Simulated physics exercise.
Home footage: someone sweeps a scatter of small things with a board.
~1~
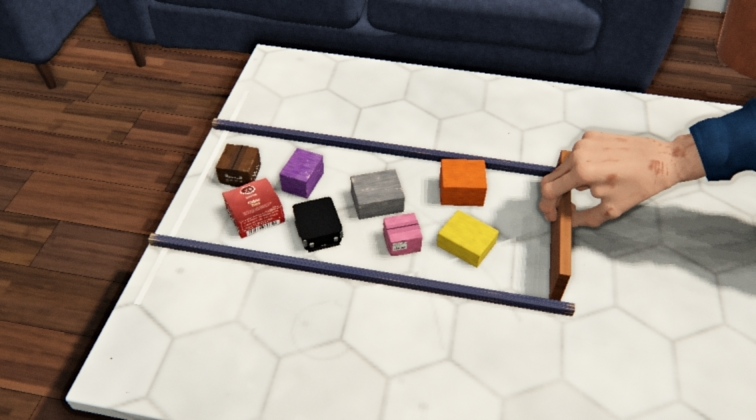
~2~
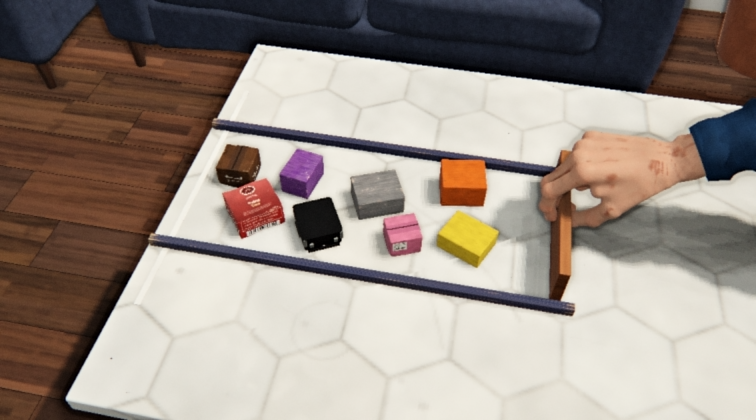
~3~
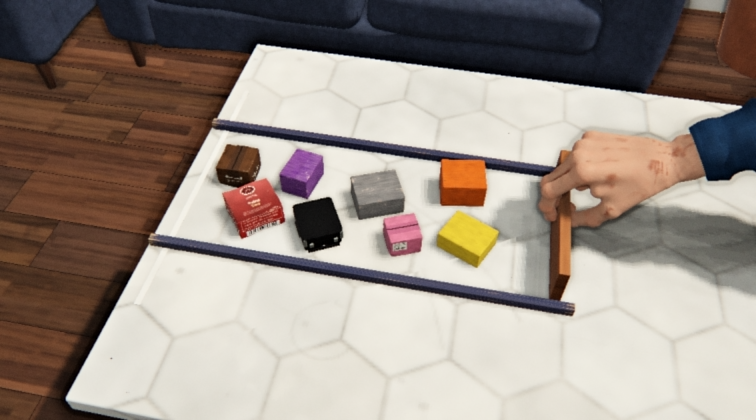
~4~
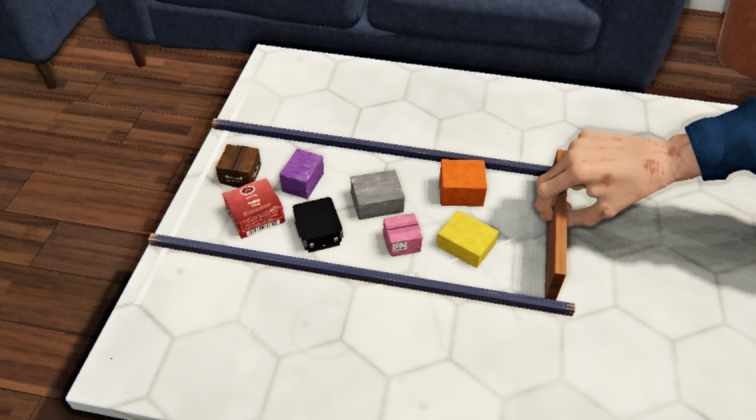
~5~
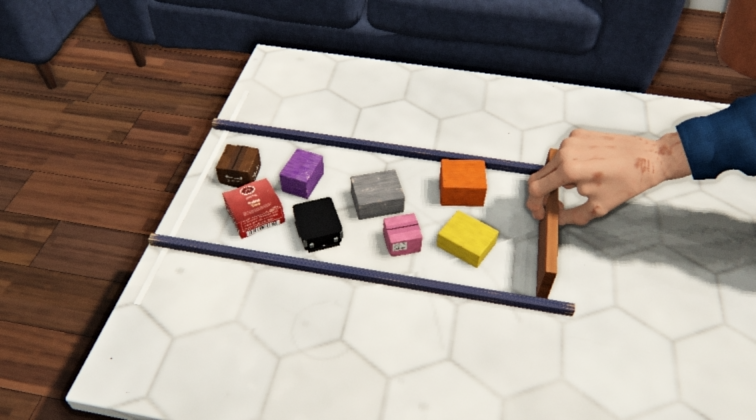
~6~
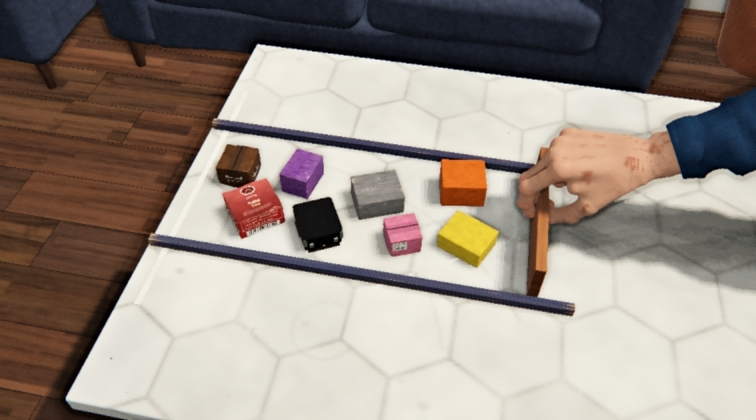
In the video, a hand holds a wooden board upright at the right end of two dark rails on a white table, then slides it slightly left toward eight small, variously colored boxes and blocks, which stay still.
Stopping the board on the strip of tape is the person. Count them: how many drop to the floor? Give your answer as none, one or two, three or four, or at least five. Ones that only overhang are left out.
The count is at least five.
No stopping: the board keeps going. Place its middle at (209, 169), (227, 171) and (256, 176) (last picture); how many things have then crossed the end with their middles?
Taking the three positions in turn, the counts come to 6, 6 and 3.
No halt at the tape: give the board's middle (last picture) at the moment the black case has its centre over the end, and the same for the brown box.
Middle: Roughly (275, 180); roughly (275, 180).
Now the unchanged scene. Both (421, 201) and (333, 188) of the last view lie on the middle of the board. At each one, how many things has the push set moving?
Tally: 5; 8.
Soon after, none off yet; brown box at rest near (239, 166); red box displaced a little near (238, 204); purple block at rest near (302, 174).
In the end, the number that fall off is five or more; gone, yellow block, orange block, pink box, grey block, black case, purple block, red box and brown box.
